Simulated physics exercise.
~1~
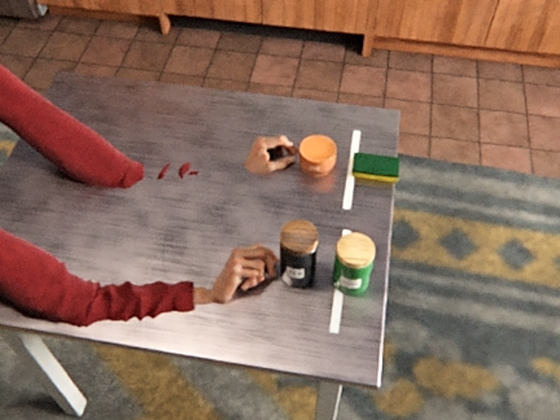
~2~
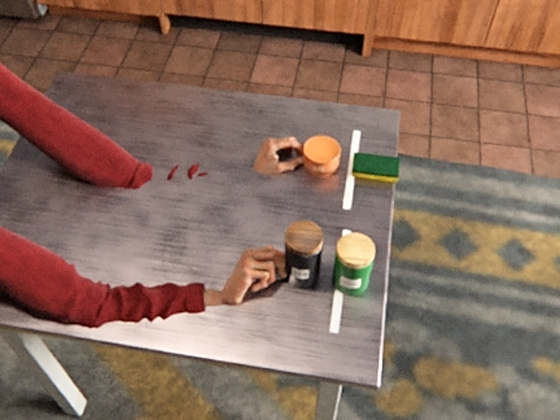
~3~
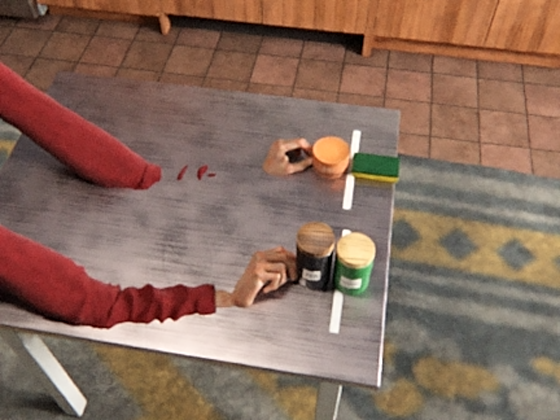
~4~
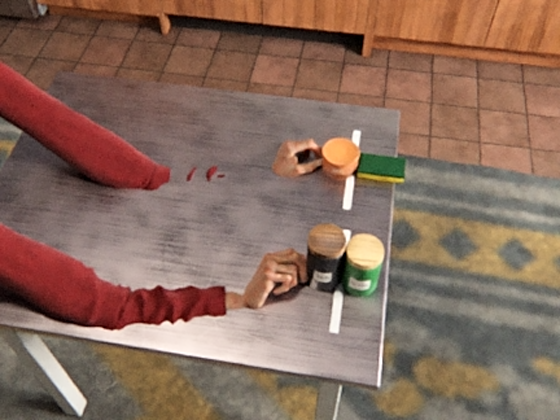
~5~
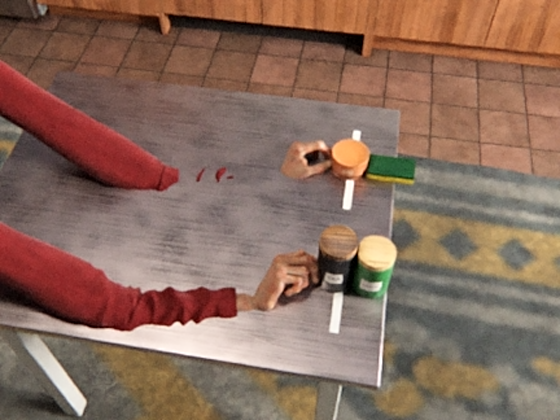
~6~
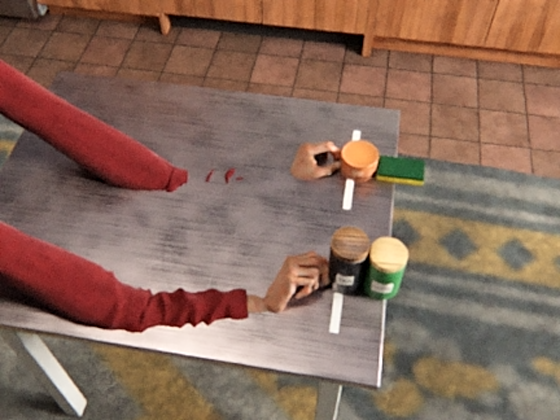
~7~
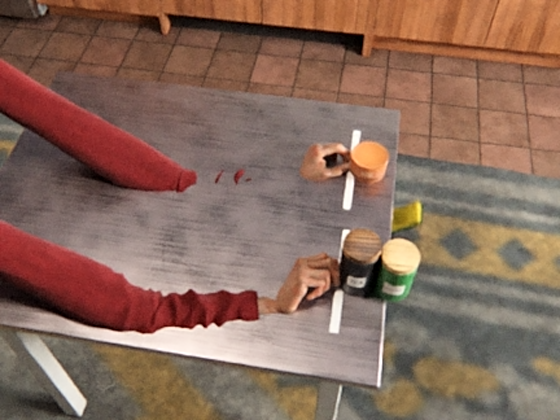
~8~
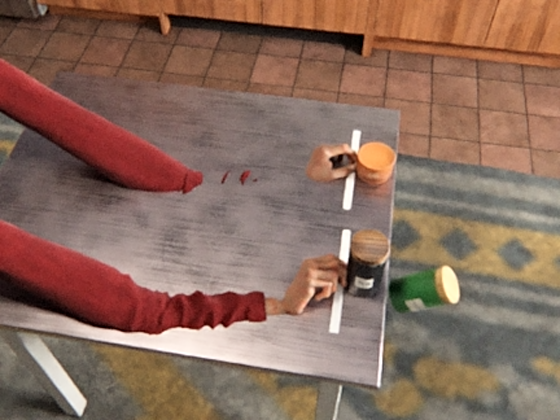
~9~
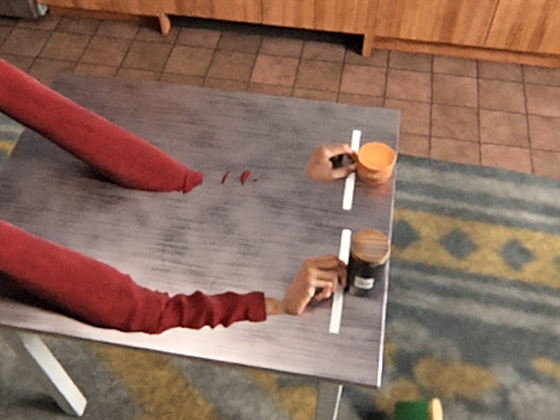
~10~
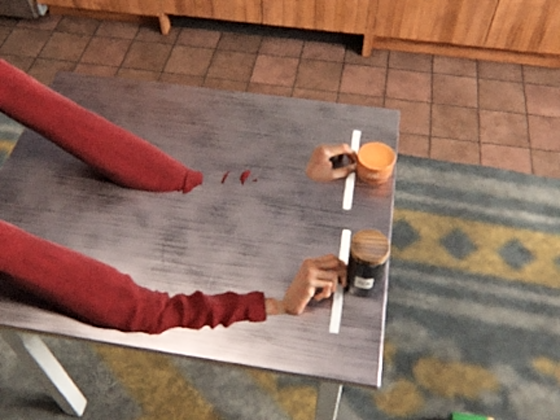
Two hands in red sleeves slowly pushing a black jar and orange tub right, knocking a sponge and green jar off the table.
